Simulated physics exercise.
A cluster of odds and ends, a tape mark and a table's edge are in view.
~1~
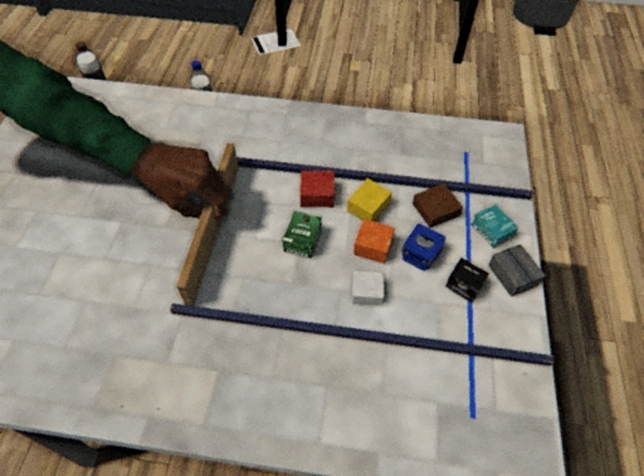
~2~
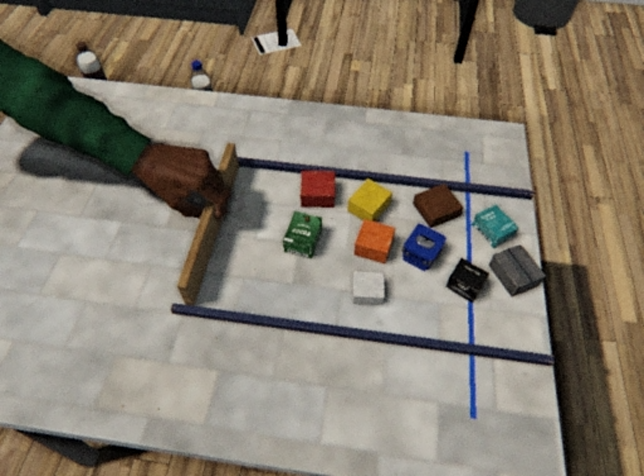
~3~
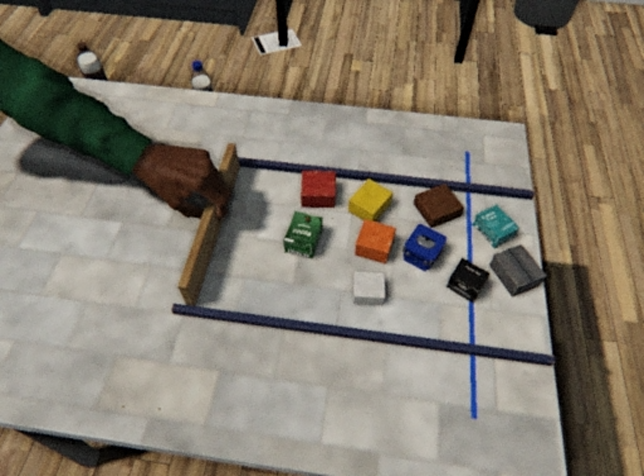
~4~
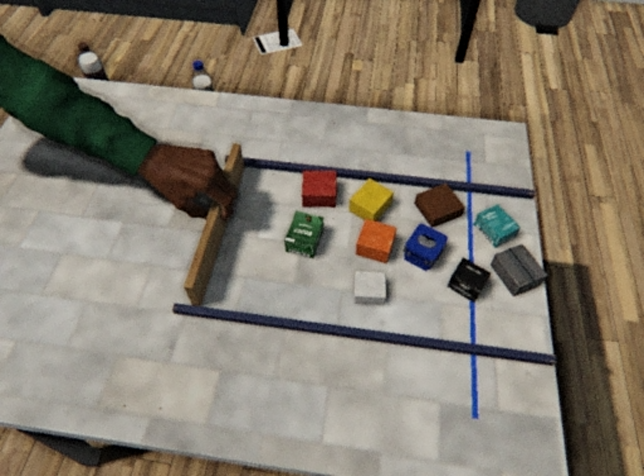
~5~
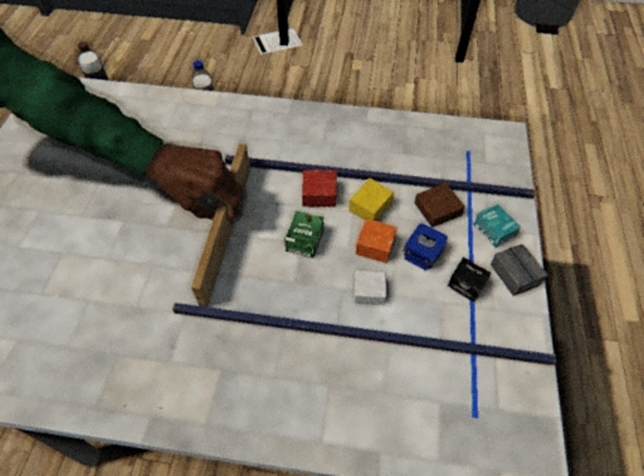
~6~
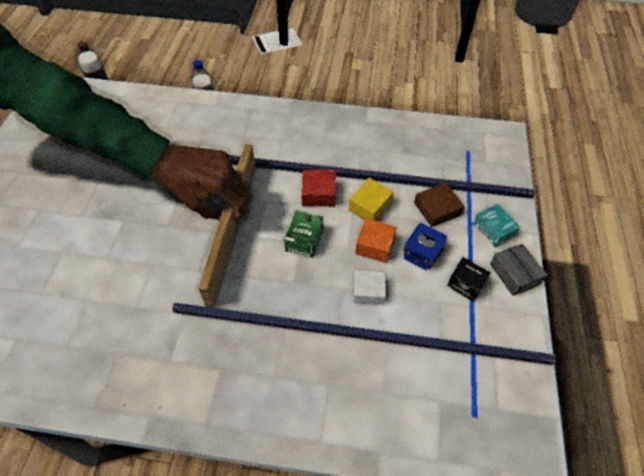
In the video, a hand in a green sleeve holds a wooden board upright on a tiled table and slides it slightly to the right, while the small colourful blocks and boxes scattered near a blue tape line stay still.
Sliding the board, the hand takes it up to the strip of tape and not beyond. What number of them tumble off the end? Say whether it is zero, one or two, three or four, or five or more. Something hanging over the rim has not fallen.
I expect that three or four fall off.
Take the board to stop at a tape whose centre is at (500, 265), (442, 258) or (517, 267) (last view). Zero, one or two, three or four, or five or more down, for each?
At least five; either one or two; five or more.
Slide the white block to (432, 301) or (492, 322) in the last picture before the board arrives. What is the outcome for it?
First spot: Safe; second: Safe.
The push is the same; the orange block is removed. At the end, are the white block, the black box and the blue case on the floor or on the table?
The white block stays on, the black box remains up, the blue case is kept.
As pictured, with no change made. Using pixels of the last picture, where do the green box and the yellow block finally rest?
Near (489, 255) and (522, 217).
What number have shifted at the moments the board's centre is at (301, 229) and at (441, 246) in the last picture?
2, then 10.
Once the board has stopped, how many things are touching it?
That makes 3.
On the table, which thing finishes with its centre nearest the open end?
That's the yellow block.
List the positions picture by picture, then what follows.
The first picture shows grey box (516, 270); turquoise box (495, 226); black box (467, 280); board (211, 219); tape (469, 262).
The second picture shows turquoise box (495, 226); brown block (438, 205).
The third picture shows black box (468, 280); green box (304, 235).
The fourth picture shows grey box (518, 270); orange block (376, 241).
The fifth picture shows turquoise box (497, 225); yellow block (371, 201).
The sixth picture shows grey box (518, 269); turquoise box (496, 225); black box (468, 279); board (231, 221); tape (471, 261).
Soon after, none off yet; grey box at rest near (518, 269); turquoise box at rest near (496, 225); black box at rest near (468, 279).
After that, none off yet; grey box at rest near (518, 269); turquoise box moving near (500, 228); black box moving near (473, 281).
And then, none off yet; grey box displaced about its own width near (546, 277); turquoise box displaced about its own width near (537, 240); black box displaced a little near (479, 284).
In the end, the number that fall off is three or four; gone, blue case, brown block, turquoise box and grey box.
